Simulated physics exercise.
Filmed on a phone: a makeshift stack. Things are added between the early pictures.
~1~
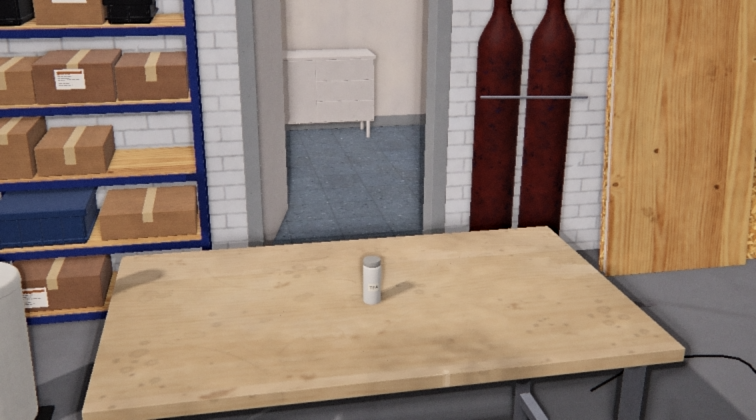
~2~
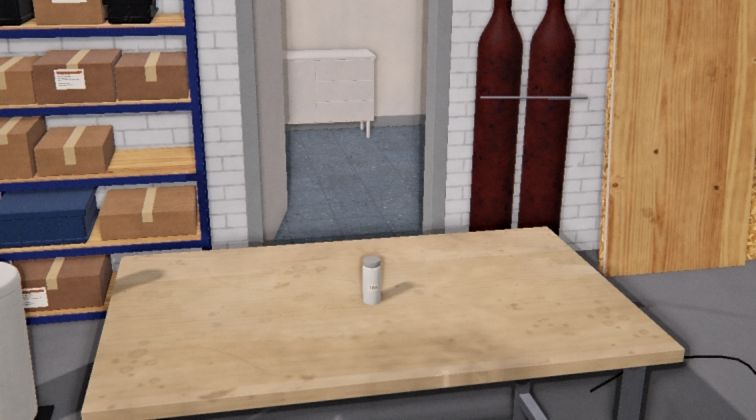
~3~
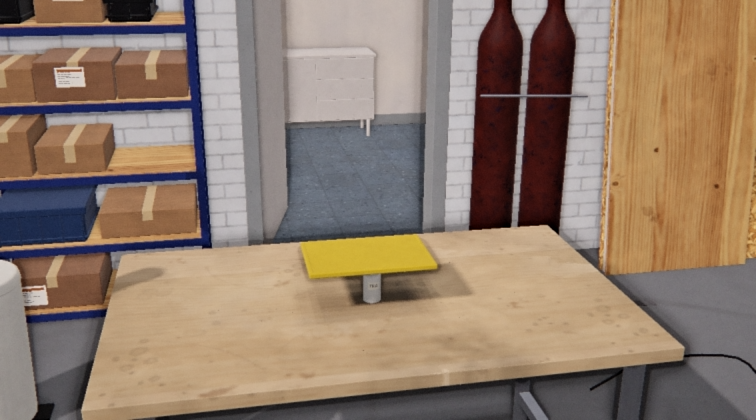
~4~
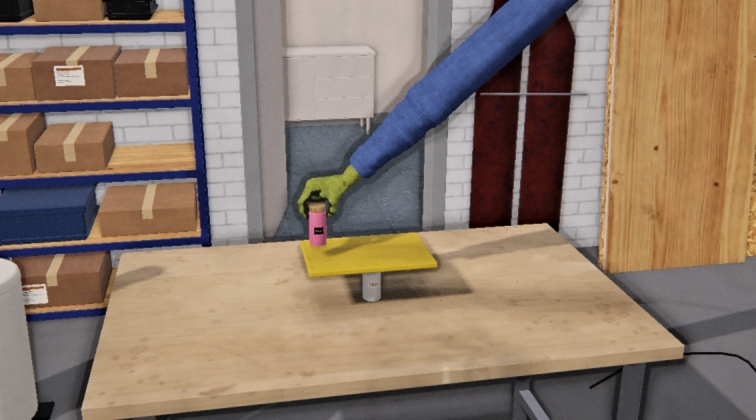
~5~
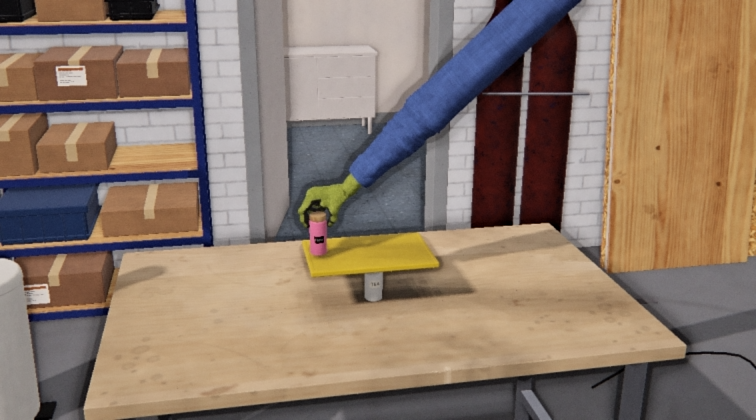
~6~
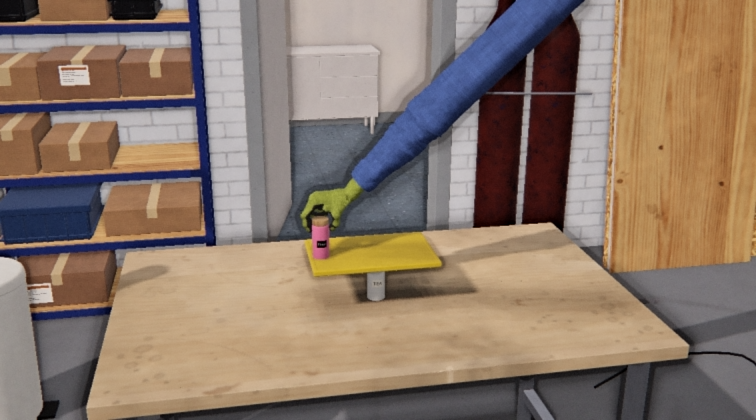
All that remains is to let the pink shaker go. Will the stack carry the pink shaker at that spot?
As it turns out, it gives way.
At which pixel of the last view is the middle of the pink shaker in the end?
Near (285, 293).
Then, 0.40 s later than the last frame, pink shaker now fallen; yellow lid tilted by 46°.
Then, 0.70 s later than the last frame, yellow lid now fallen; white shaker on its side.
When it is over, fallen, pink shaker, white shaker and yellow lid. End places, in pixels of the last picture, pink shaker near (285, 293). The stack loses its balance.
